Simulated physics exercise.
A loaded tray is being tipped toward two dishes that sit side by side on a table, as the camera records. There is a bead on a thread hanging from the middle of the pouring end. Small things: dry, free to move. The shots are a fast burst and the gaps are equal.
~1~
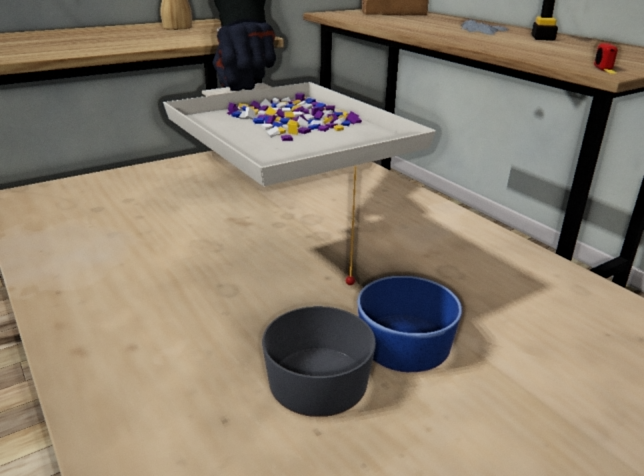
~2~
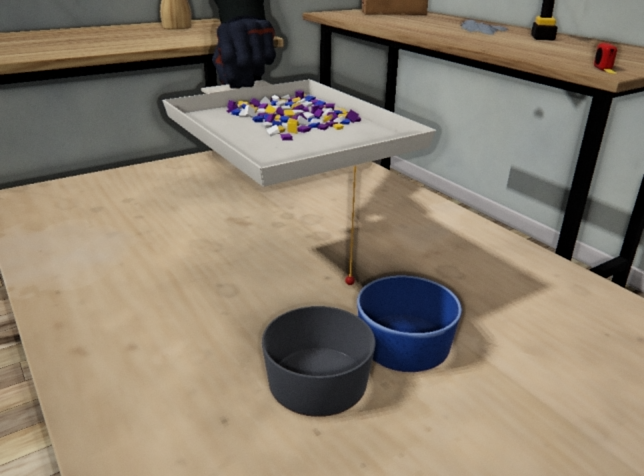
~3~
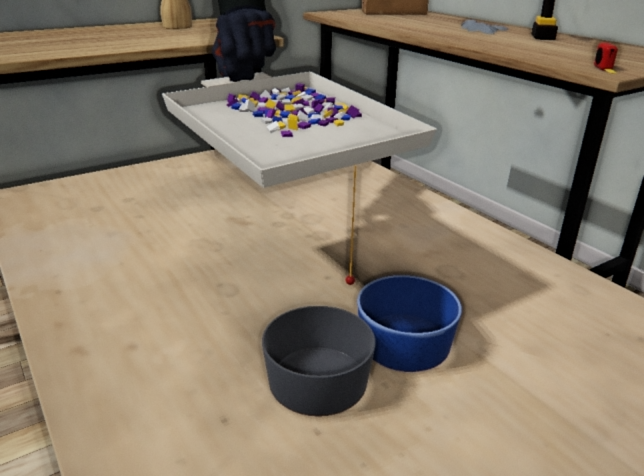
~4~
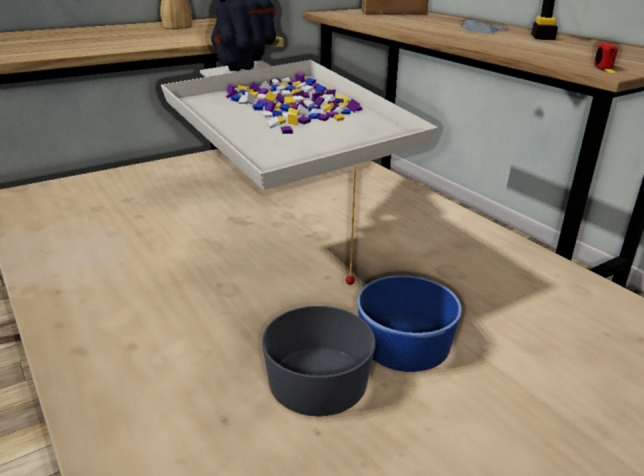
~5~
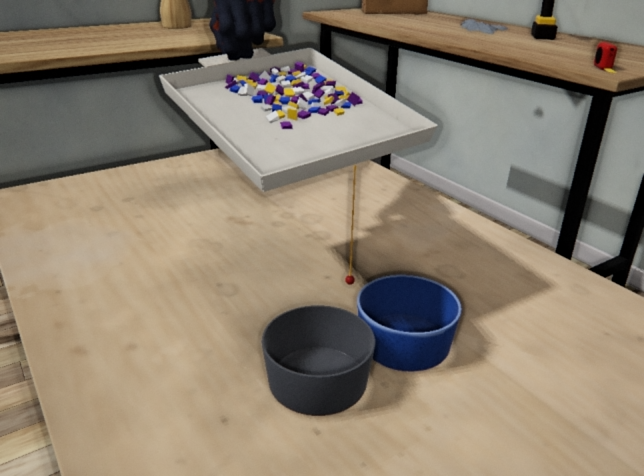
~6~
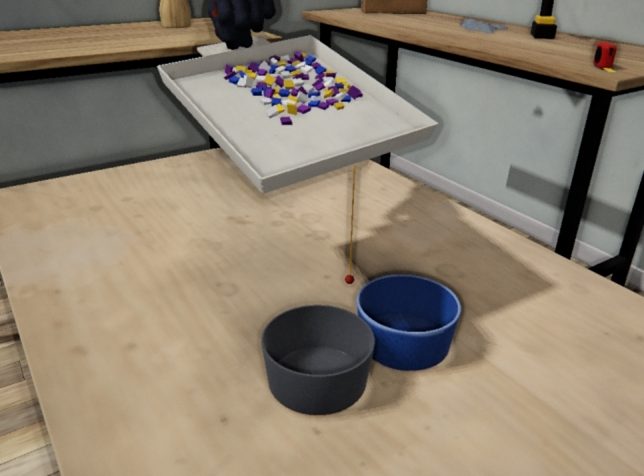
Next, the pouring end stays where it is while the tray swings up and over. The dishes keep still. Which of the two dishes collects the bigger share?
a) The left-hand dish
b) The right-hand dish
The left-hand dish.
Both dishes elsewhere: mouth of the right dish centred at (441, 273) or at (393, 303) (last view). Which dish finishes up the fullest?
Try 1: The left-side dish; try 2: The left-side dish.
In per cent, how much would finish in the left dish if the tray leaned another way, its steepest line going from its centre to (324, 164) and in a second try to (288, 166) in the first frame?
60 % and 40 %.
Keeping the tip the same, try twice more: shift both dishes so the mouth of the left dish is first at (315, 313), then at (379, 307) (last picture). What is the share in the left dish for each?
Around 80 and around 20 per cent, in that order.
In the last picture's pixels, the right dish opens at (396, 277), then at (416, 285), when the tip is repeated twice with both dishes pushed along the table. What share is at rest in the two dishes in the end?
Trial 1 near 80 %, trial 2 near 60 %.
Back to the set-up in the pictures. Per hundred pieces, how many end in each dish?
Roughly: Left 70 %, right 0 %.
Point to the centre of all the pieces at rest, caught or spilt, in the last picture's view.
Somewhere around (309, 370) in the last picture.
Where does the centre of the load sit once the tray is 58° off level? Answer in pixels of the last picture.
About (302, 162).
Soon after the last picture, tray tipped steeply; nearly all on the tray; a small part in the air.
A little later, tray tipped right over; about two thirds on the tray; about a quarter in the left dish; a small part outside both; a stray few in the air.
Later still, tray tipped past a quarter turn; most in the left dish; a stray few in the right dish; about a quarter outside both.
At rest, tray tipped past a quarter turn; most in the left dish; a stray few in the right dish; about a quarter outside both.
